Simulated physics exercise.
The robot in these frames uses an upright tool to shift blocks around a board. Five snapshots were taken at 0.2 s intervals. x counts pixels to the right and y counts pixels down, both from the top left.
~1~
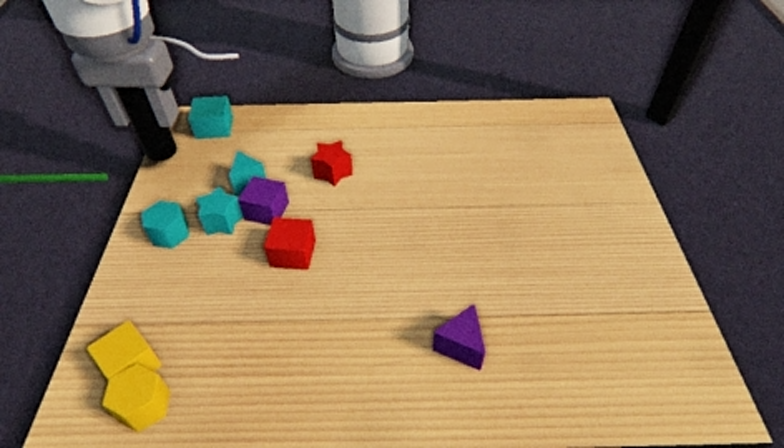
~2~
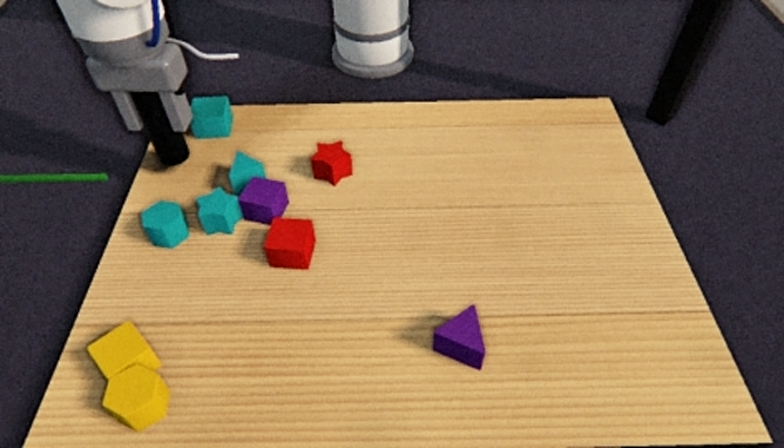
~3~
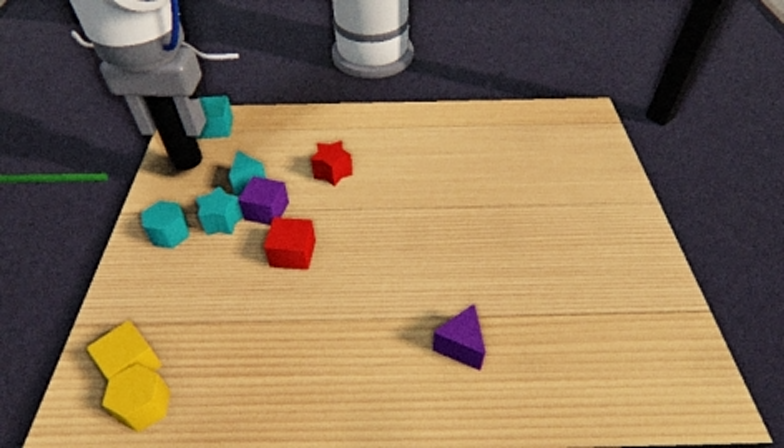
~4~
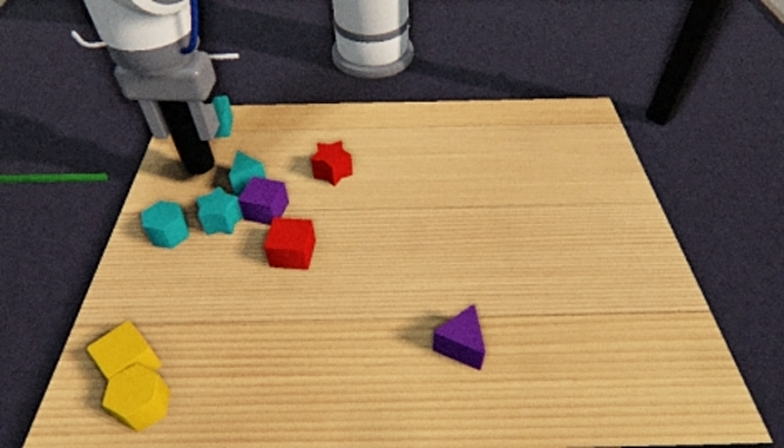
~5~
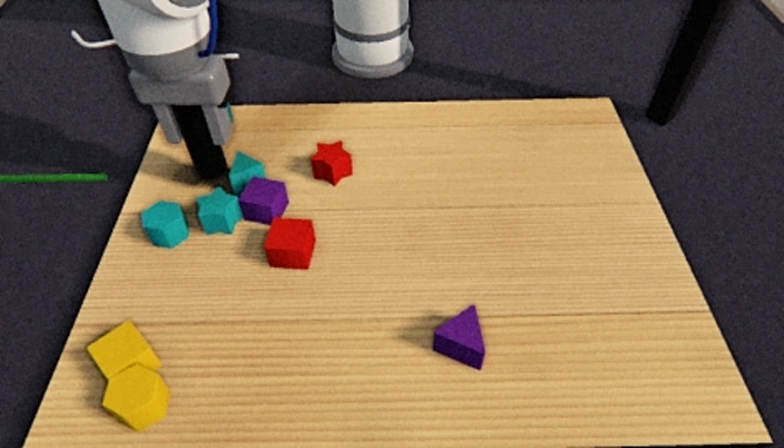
A robot arm's dark upright tool moved slightly right and toward the viewer near the board's upper left corner, nearing a turquoise cluster, while the turquoise, red, purple and yellow blocks all stayed still.
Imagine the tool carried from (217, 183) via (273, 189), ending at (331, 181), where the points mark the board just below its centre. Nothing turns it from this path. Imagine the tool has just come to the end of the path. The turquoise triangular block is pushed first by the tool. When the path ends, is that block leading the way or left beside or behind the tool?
The tool should keep driving it forward.
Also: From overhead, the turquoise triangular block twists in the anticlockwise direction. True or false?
This is true.
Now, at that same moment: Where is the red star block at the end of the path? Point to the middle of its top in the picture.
Expect it around (363, 137).
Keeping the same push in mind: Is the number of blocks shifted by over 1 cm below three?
No, it doesn't check out.
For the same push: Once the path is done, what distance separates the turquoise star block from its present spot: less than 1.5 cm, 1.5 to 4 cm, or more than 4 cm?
I'd go with under 1.5 cm for this block.
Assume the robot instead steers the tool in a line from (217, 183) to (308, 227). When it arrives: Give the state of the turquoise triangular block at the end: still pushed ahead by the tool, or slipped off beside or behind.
Slid off.
What follows on the original path. One third of the way, tool (250, 176); turquoise triangular block (277, 164); purple square block (266, 192), turned 15° clockwise.
Two thirds of the way, tool (290, 175); turquoise triangular block (315, 162), turned 15° anticlockwise; purple square block (276, 194), turned 55° clockwise; red star block (338, 149).
At the end, tool (329, 168); turquoise star block still; turquoise triangular block (354, 155), turned 25° anticlockwise; purple square block (276, 194), turned 55° clockwise; red star block (363, 137), turned 20° anticlockwise.
